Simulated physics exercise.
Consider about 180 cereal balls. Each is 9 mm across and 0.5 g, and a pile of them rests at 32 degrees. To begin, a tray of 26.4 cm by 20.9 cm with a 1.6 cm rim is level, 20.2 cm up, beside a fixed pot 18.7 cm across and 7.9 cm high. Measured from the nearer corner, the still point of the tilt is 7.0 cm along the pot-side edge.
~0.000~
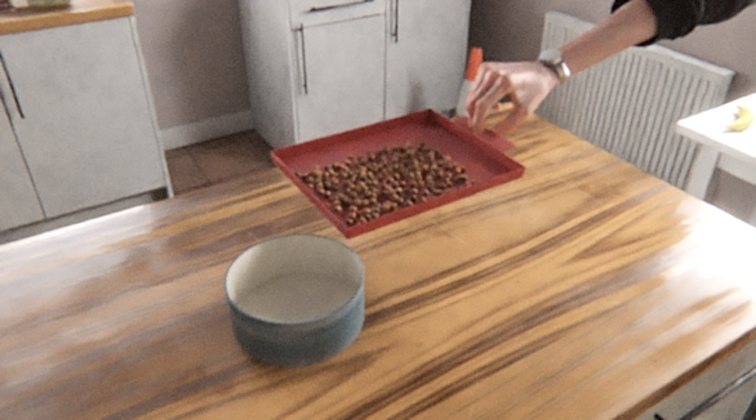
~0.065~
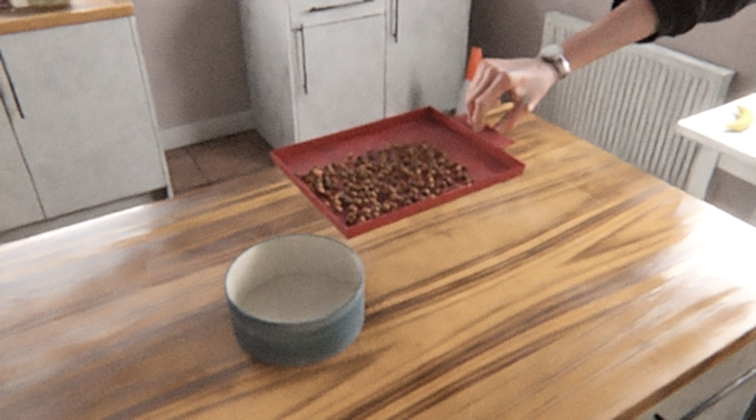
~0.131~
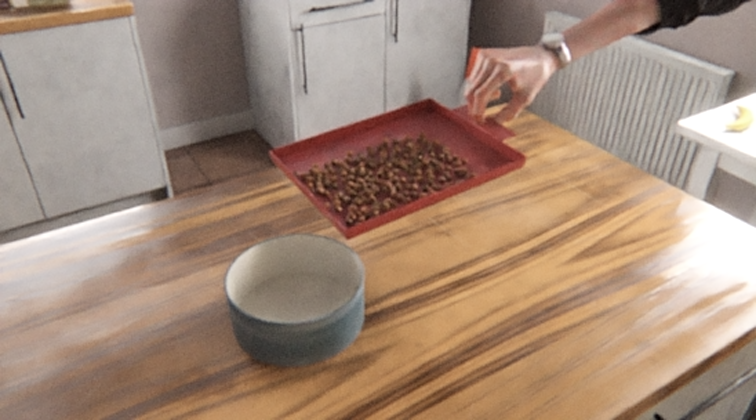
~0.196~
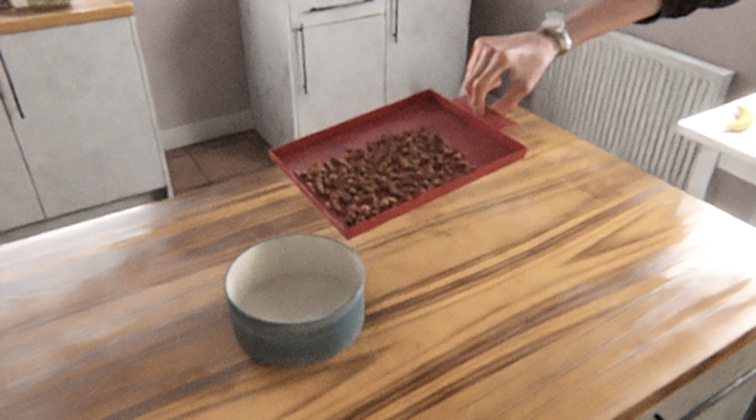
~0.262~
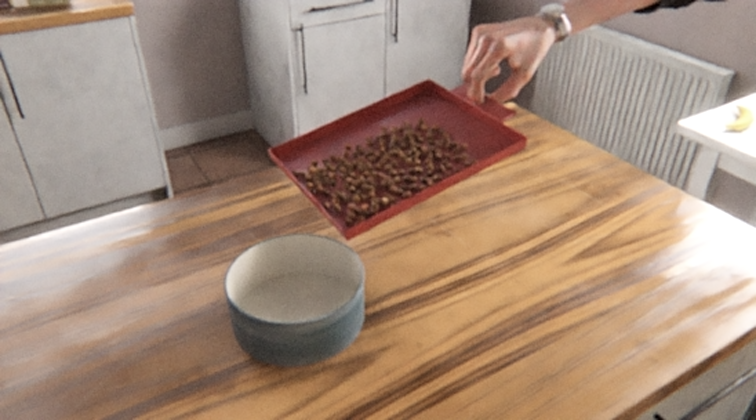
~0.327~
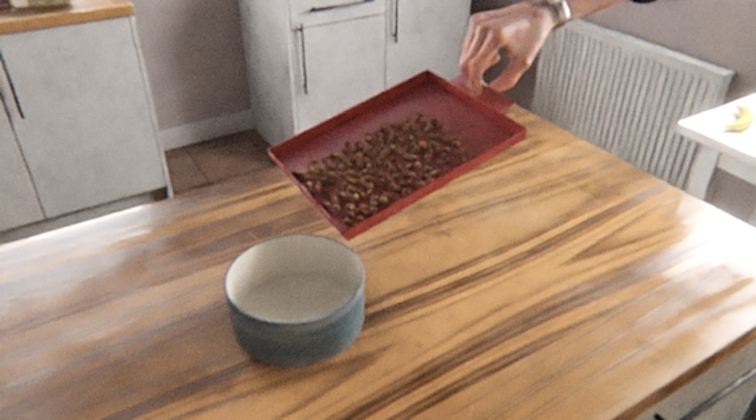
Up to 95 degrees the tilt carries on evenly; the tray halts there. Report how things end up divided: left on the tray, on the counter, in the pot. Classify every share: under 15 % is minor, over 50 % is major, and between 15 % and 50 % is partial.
Tray: Minor, counter: Partial, pot: Major.
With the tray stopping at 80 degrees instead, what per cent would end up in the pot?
In that case it comes to about 0 in a hundred.
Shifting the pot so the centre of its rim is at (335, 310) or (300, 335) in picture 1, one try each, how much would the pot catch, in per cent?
Spot one: Some 75 per cent; spot two: Some 75 per cent.
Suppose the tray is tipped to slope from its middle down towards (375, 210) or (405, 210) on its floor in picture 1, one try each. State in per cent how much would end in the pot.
That would be close to 15 per cent, then close to 10 per cent.
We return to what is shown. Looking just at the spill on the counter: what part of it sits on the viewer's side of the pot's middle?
About 100 per cent.
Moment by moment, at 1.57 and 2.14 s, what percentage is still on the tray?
Roughly 100 then 20.
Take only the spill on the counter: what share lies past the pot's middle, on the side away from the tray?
80 %.
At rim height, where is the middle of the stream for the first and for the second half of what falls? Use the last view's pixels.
Early: About (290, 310); late: About (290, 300).
Then, at 1.07 s, tilt 51 degrees; the tray holds 100 %, the pot 0 %.
After 1.57 s, tilt 77 degrees; the tray holds 100 %, the pot 0 %.
Then, at 2.14 s, tilt 95 degrees; the tray holds 20 %, the pot 30 %.
By 3.2 s all is still; tray 0 %, counter 25 %, pot 75 %.
